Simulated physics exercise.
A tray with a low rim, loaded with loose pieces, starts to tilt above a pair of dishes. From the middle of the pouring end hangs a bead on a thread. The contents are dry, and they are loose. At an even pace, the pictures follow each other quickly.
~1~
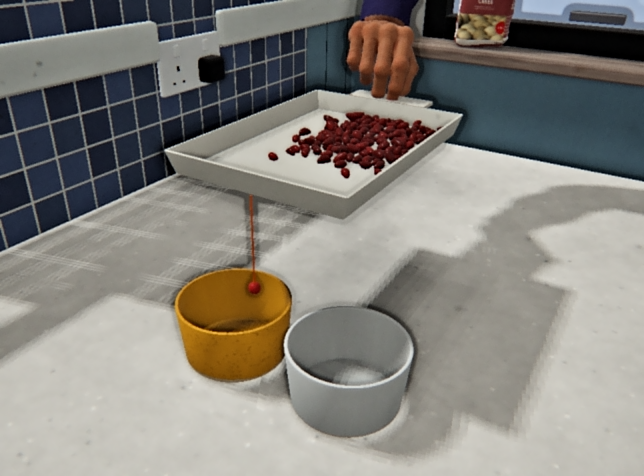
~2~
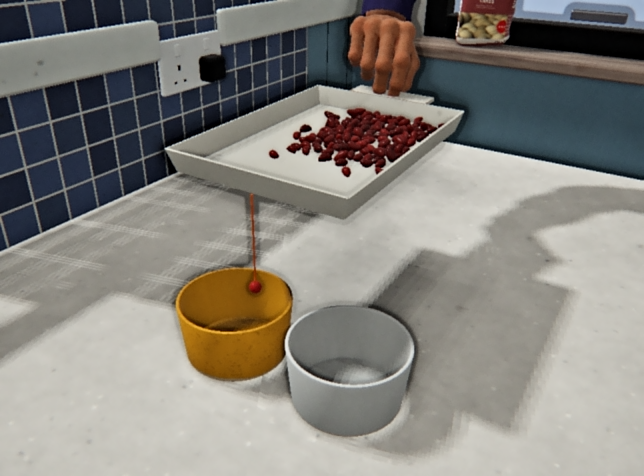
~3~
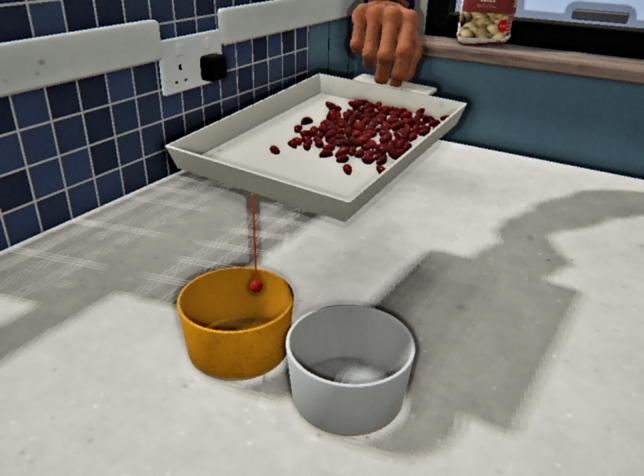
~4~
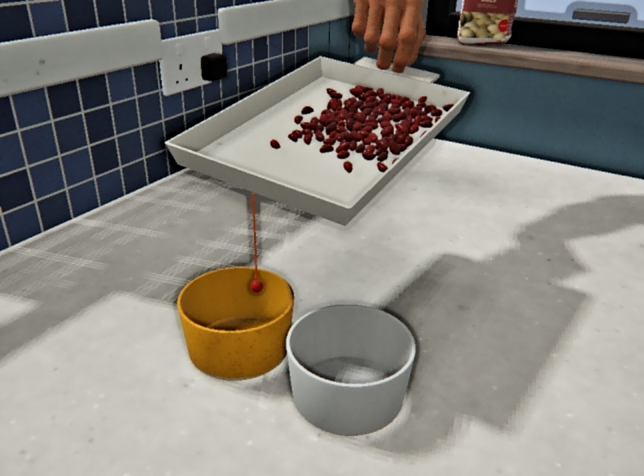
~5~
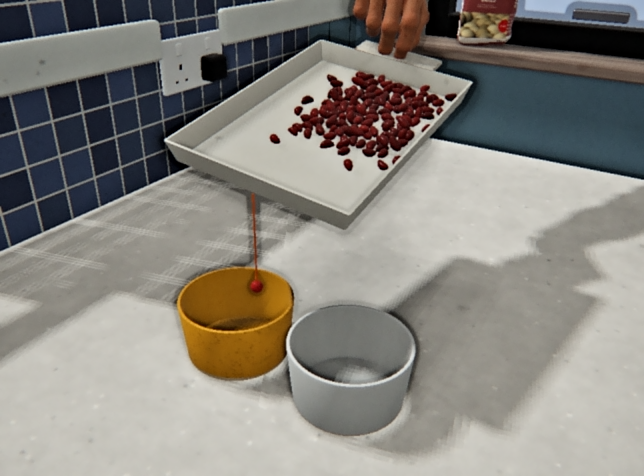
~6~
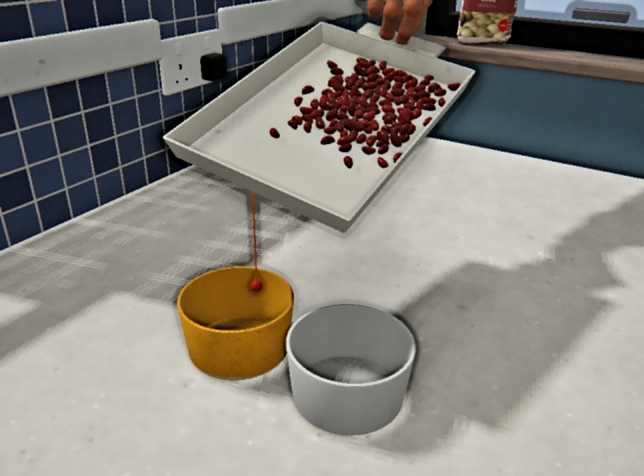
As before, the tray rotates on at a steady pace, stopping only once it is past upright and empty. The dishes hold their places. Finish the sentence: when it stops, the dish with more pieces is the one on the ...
Right.
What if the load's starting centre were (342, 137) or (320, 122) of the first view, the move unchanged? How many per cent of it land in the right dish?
Estimate: 90 % first, 90 % second.
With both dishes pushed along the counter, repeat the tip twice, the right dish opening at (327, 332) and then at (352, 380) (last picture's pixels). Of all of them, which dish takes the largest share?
Try 1 - the dish at right, try 2 - the dish at right.
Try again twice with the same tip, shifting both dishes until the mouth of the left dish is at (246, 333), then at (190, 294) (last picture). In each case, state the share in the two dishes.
Around 40 percent the first time, around 80 percent the second.
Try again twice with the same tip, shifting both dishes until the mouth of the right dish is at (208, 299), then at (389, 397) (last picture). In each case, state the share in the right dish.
Trial 1 0%, trial 2 10%.
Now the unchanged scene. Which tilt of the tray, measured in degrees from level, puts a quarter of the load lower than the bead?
Angle: Close to 80°.
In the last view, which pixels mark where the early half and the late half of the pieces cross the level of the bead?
I'd say around (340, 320) at first, then around (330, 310).
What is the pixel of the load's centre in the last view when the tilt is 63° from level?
In the last view, the load is centred close to (338, 193).
Soon, tray tipped steeply; most on the tray; a small part in the right dish; a stray few outside both; a small part in the air.
A while on, tray tipped past a quarter turn; a small part on the tray; most in the right dish; a small part outside both; a small part in the air.
Towards the end, tray tipped past a quarter turn; nearly all in the right dish; a small part outside both.
Finally, tray tipped past a quarter turn; nearly all in the right dish; none in the left dish; a small part outside both.
